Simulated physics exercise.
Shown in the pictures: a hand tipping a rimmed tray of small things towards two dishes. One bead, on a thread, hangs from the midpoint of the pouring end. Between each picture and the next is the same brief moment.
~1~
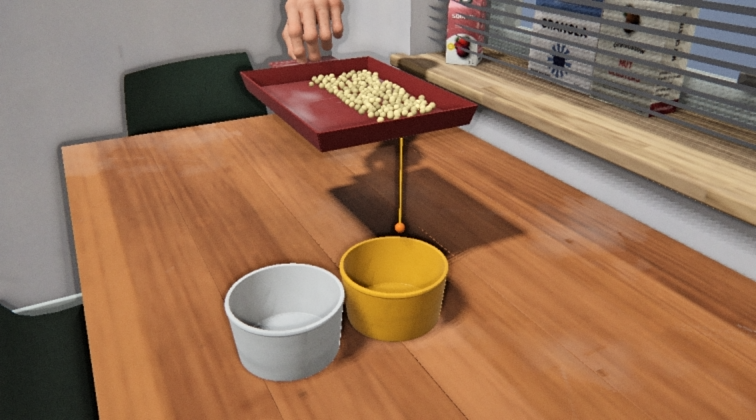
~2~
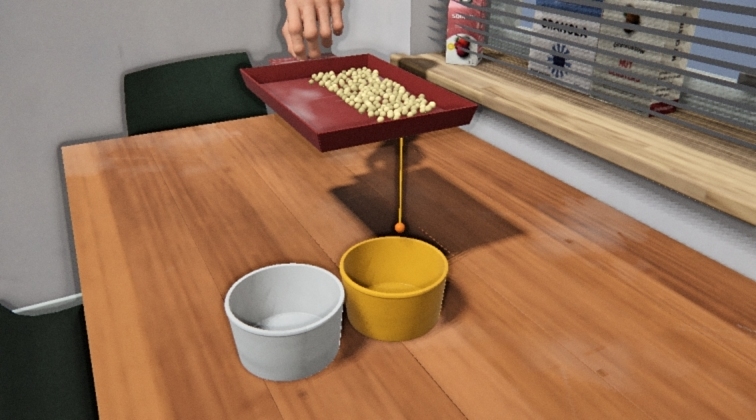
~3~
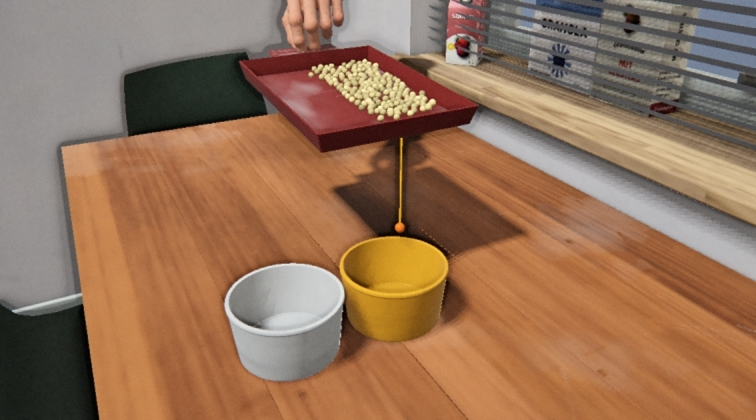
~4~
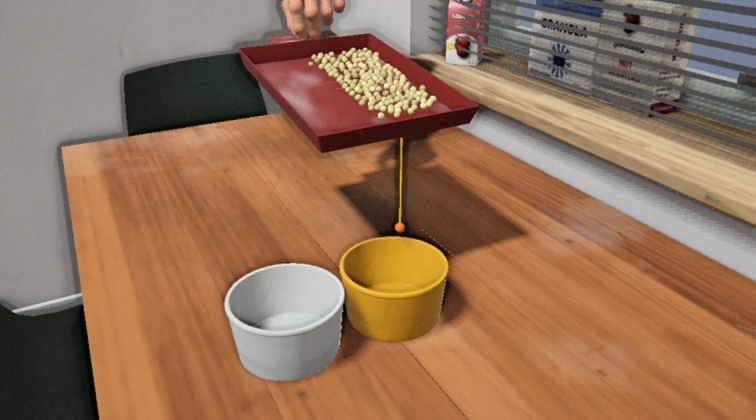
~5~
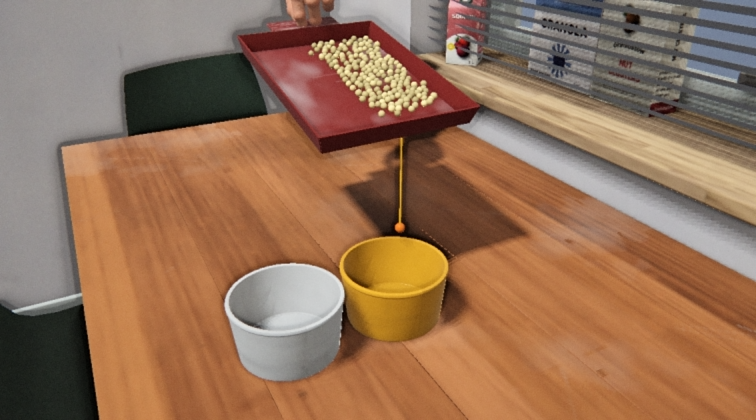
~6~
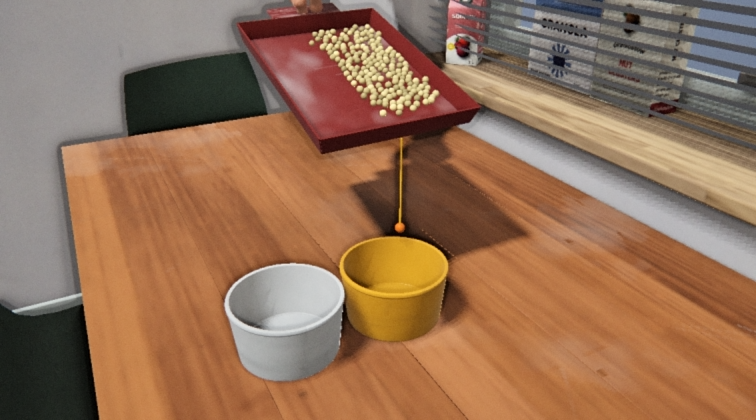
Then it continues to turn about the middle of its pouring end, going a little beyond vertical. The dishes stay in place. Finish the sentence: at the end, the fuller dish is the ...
At the end, the fuller dish is the right-hand one.
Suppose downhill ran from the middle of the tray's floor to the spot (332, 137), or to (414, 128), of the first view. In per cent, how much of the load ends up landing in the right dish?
The first try gives close to 20 percent; the next gives 10 percent.
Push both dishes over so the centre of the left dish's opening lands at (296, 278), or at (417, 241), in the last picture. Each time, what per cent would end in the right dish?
Some 40 percent in the first case, 0 percent in the second.
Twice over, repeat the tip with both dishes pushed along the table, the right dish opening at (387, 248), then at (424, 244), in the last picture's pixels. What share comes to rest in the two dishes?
40 %, 60 %.
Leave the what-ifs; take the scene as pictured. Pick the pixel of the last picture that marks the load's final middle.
I'd put the middle somewhere around (409, 315).
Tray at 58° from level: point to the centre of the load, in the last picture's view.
Centre estimate: (412, 120).
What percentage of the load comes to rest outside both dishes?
Estimated share: About 40 %.
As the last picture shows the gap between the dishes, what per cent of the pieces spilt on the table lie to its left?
Roughly 10 percent.
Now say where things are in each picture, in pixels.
The first picture shows corners of the pouring end (321, 130) and (471, 104), level; middle of the load (369, 93), soya beans; left dish (308, 349); right dish (420, 311); bead on its thread (400, 228).
The second picture shows corners of the pouring end (321, 131) and (471, 104), level; middle of the load (369, 91).
The third picture shows corners of the pouring end (321, 131) and (471, 104), tipped barely, level across its low end; middle of the load (369, 86).
The fourth picture shows corners of the pouring end (322, 132) and (472, 104), tipped a little, level across its low end; middle of the load (369, 78).
The fifth picture shows corners of the pouring end (322, 134) and (473, 104), tipped a little, level across its low end; middle of the load (370, 71).
The sixth picture shows corners of the pouring end (323, 135) and (474, 105), tipped clearly, level across its low end; middle of the load (371, 64); left dish (308, 349); right dish (420, 311).
Just after the last frame, tray tipped steeply; almost all on the tray; just a few outside both; just a few in the air.
A moment on, tray tipped right over; roughly two thirds on the tray; just a few in the left dish; just a few in the right dish; just a few outside both; roughly a quarter in the air.
Further on, tray tipped past a quarter turn; about a tenth in the left dish; roughly two thirds in the right dish; roughly a third outside both.
When it is over, tray tipped past a quarter turn; about a tenth in the left dish; roughly two thirds in the right dish; roughly a third outside both.
